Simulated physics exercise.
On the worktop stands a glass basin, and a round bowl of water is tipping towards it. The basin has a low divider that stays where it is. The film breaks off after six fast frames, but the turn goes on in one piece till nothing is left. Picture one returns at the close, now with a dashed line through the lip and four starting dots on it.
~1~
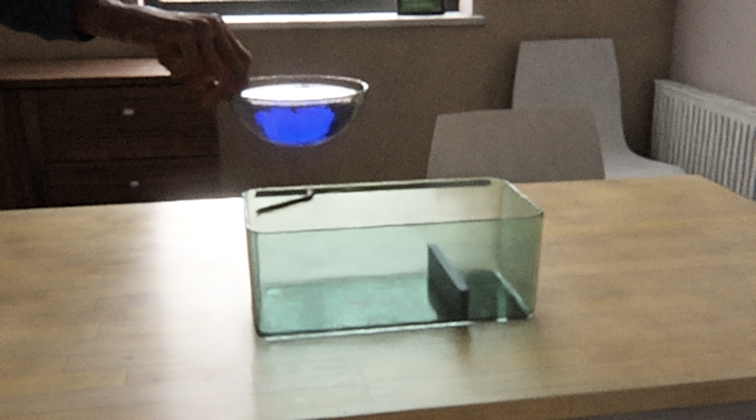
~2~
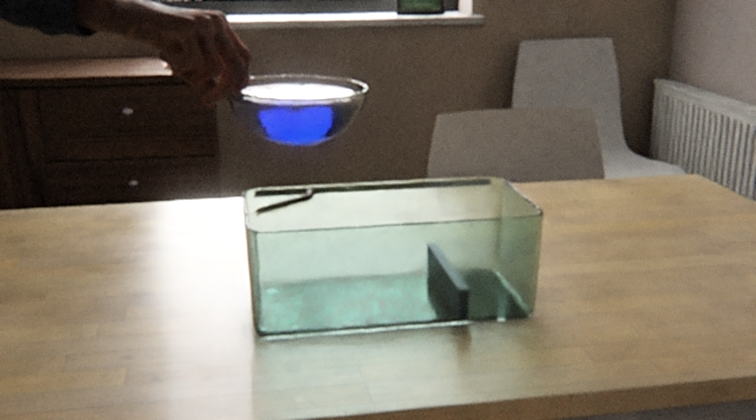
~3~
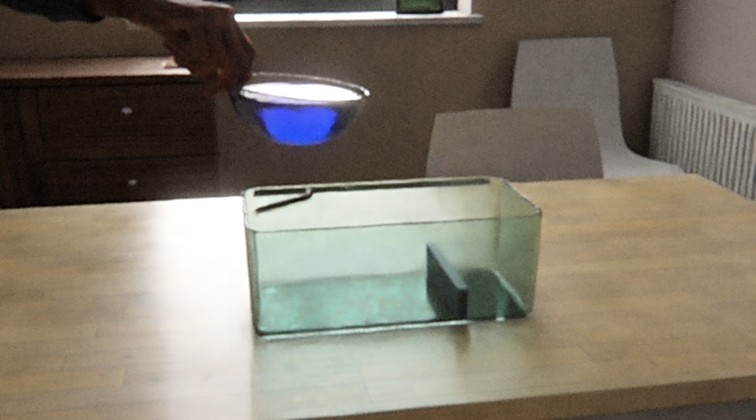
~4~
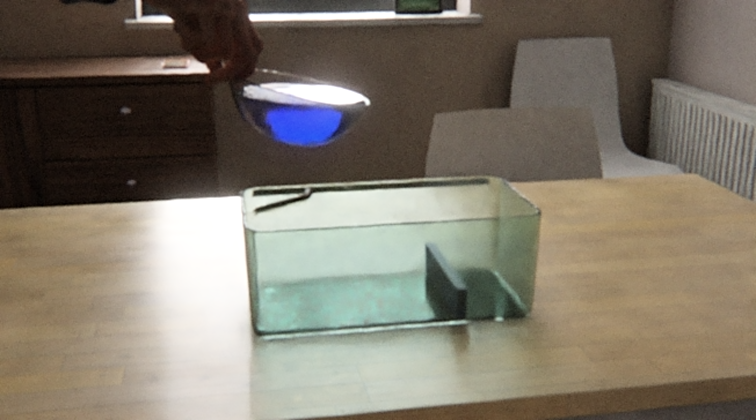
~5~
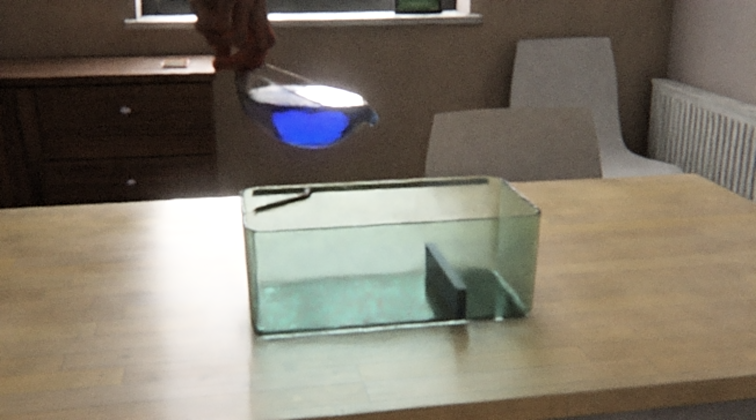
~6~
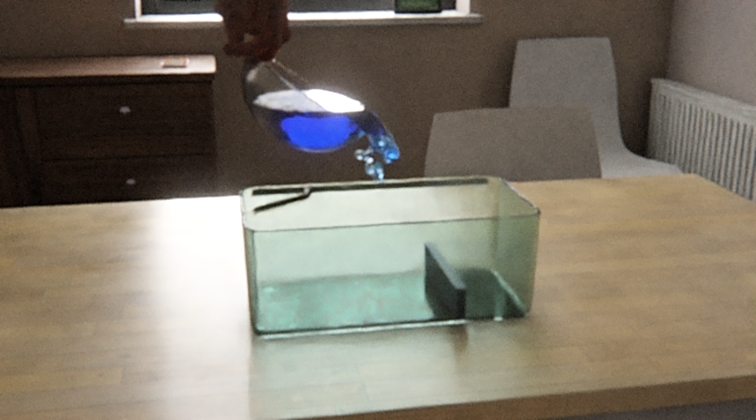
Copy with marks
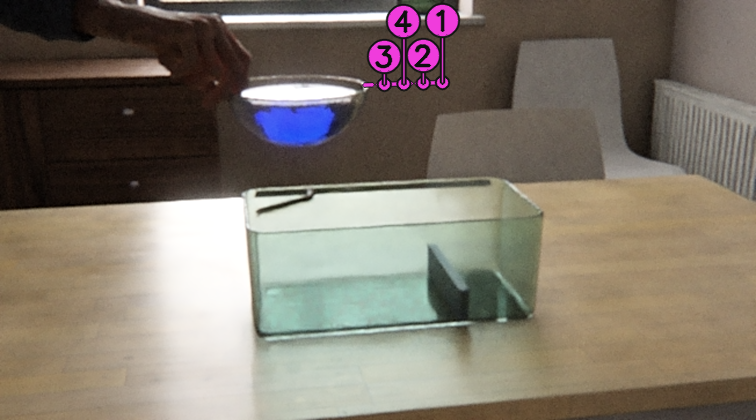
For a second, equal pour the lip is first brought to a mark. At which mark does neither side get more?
Dot 4.
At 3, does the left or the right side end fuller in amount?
The left side.
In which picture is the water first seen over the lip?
In picture 5.
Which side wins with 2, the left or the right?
The right one.
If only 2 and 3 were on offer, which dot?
That would be 2.
In magenta, 1 at (442, 82); 2 at (423, 83); 3 at (384, 84); 4 at (403, 83).
If 1 is chosen, about 30 % ends left of the wall and 69 % right of it.
If 2 is chosen, about 32 % ends left of the wall and 67 % right of it.
If 3 is chosen, about 77 % ends left of the wall and 22 % right of it.
If 4 is chosen, about 50 % ends left of the wall and 50 % right of it.
